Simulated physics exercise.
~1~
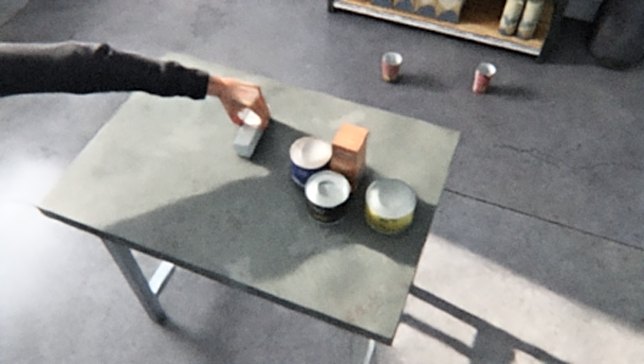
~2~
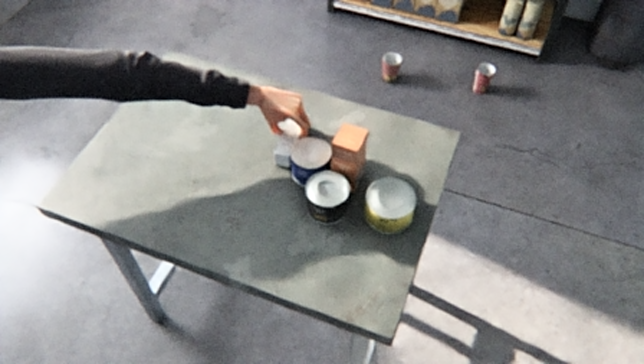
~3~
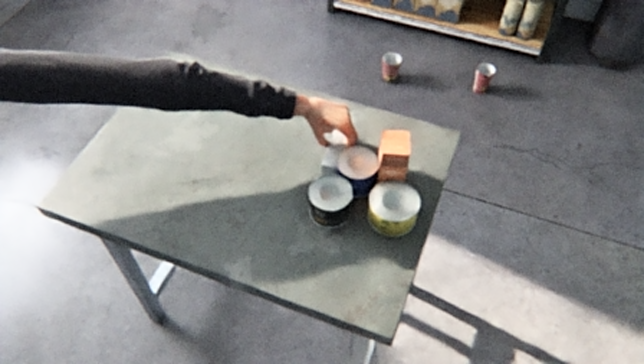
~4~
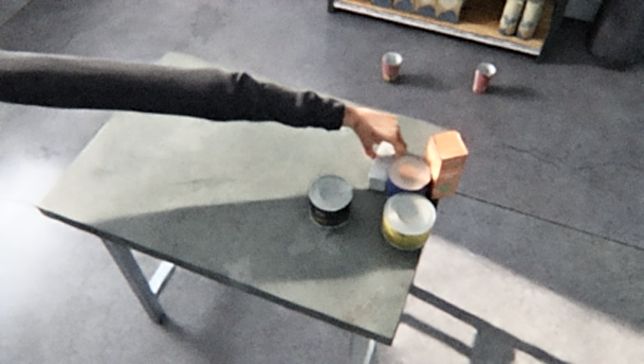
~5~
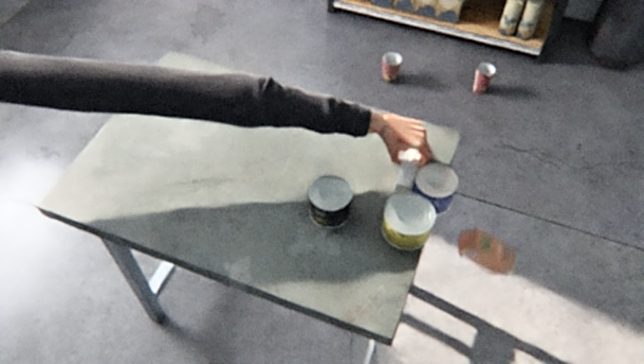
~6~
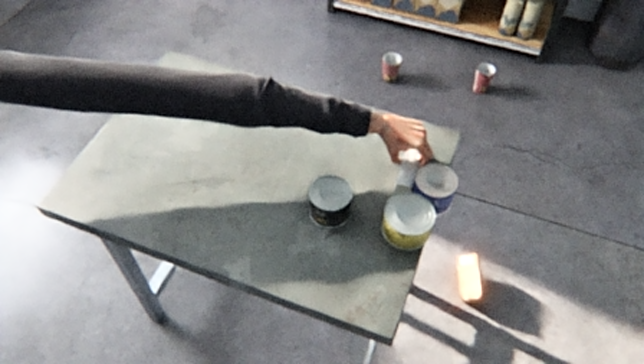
A hand in a dark sleeve slid a small block to the right across a table, pushing a blue tub, an orange carton and then a yellow tub, until the carton fell off the edge to the floor while all three tubs stayed on.
